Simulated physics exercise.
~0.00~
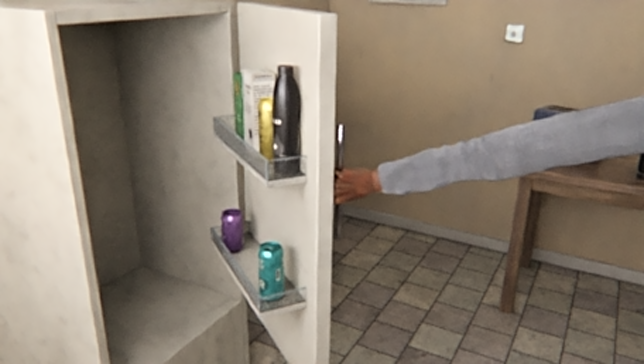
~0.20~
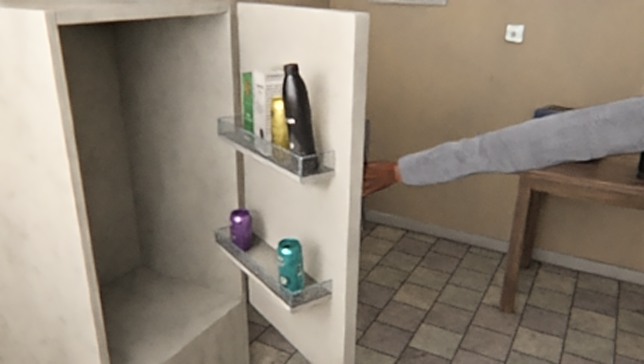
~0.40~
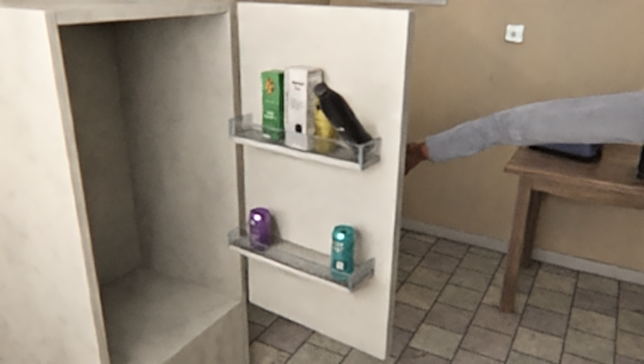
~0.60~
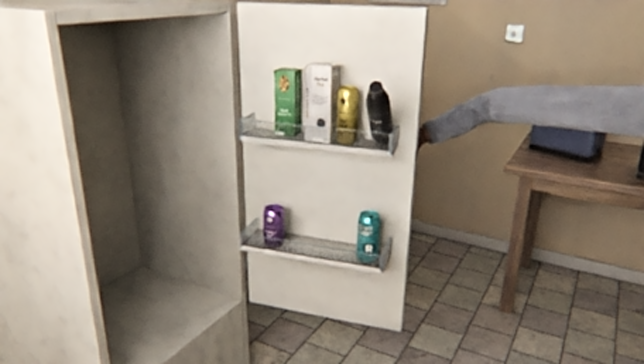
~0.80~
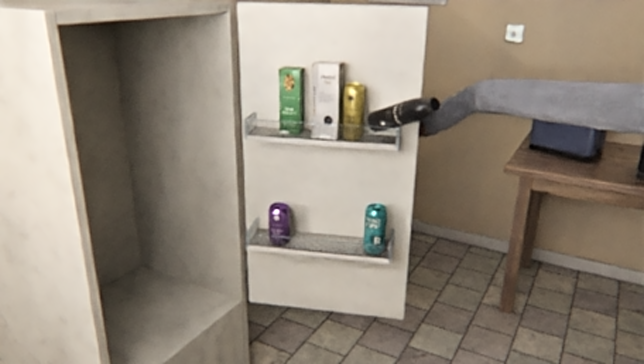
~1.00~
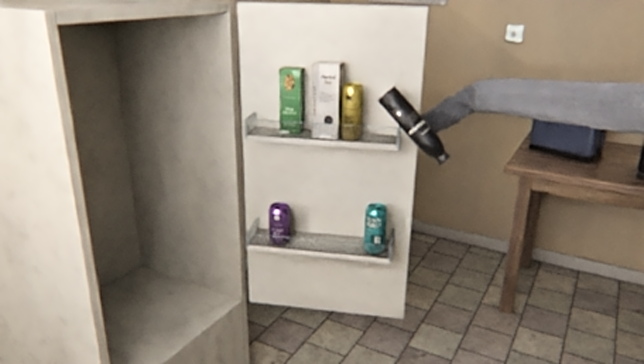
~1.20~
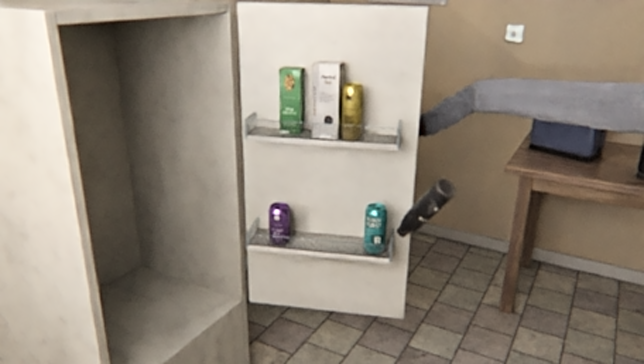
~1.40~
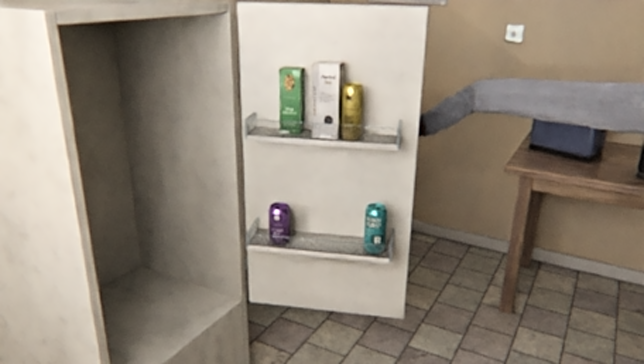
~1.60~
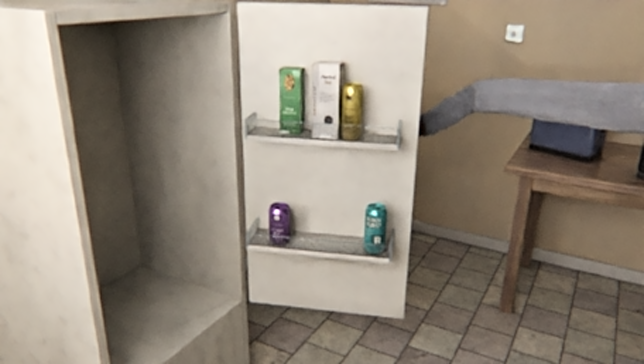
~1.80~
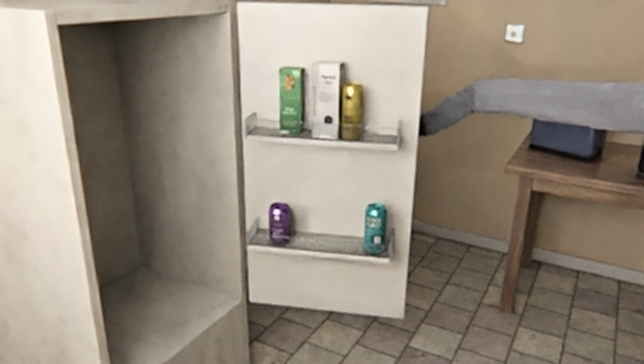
In a tiled room, a gray-sleeved arm swung a cooler door wide open, and the black bottle on the upper rack tipped over the right end, flipped upside down and fell out of sight, while the other five items stayed upright in the racks.
